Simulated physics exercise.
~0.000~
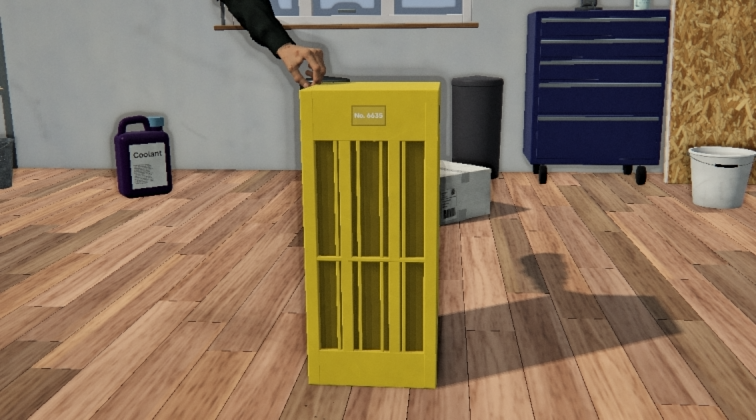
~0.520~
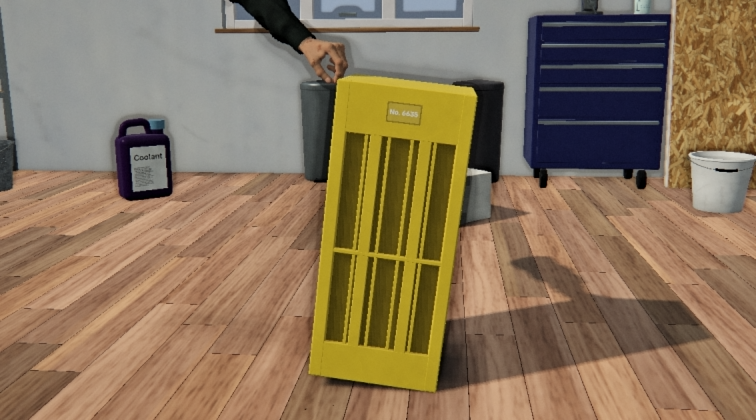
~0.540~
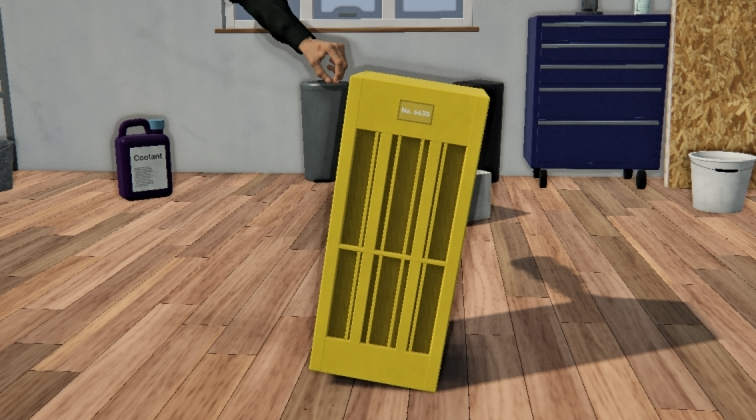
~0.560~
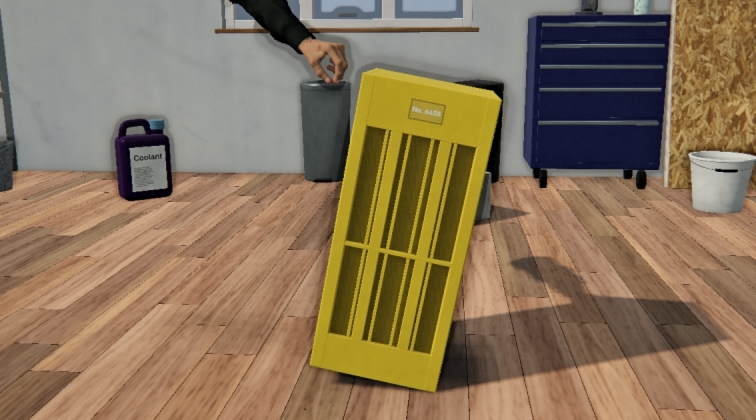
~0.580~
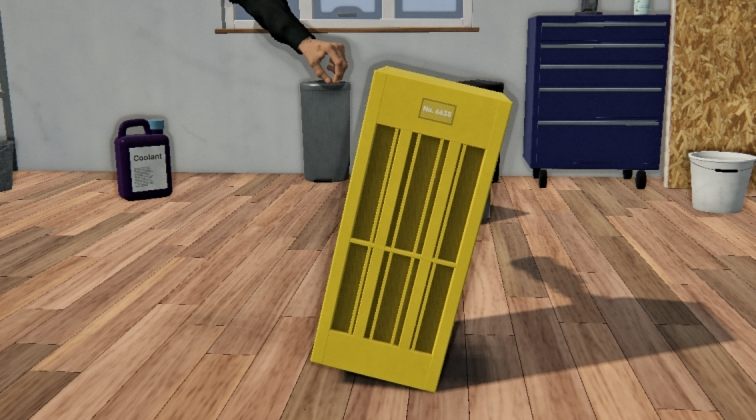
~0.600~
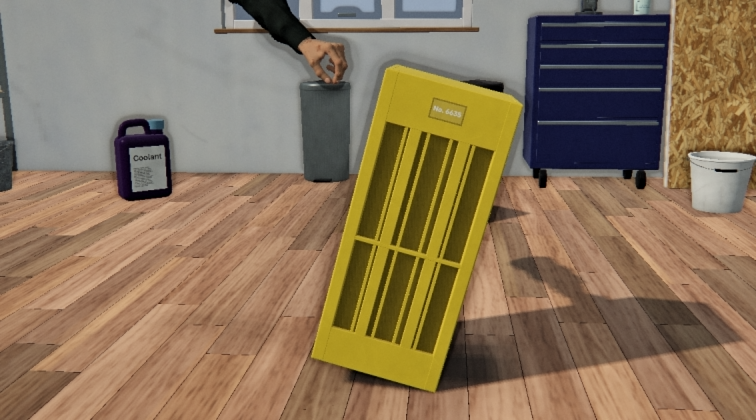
A tall yellow crate leans steadily to the right beside a hand in a garage.
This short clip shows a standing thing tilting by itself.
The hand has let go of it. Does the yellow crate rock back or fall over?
Most likely it won't stay up after that push.
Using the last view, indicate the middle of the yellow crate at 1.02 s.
(534, 254).
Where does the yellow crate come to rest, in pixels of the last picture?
You'll find it close to (584, 314).
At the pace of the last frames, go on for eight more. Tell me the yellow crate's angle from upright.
Roughly 30° from upright.
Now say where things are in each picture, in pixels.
The first frame shows yellow crate (376, 229) upright.
The second frame shows yellow crate (394, 227) 7° off upright.
The third frame shows yellow crate (399, 225) 9° off upright.
The fourth frame shows yellow crate (405, 224) 11° off upright.
The fifth frame shows yellow crate (410, 223) 13° off upright.
The sixth frame shows yellow crate (415, 223) 15° off upright.
After 0.84 s, yellow crate 37° off upright near (474, 226).
After 1.02 s, yellow crate 61° off upright near (534, 254).
At rest (1.8 s), the yellow crate goes down on its side, near (584, 314).
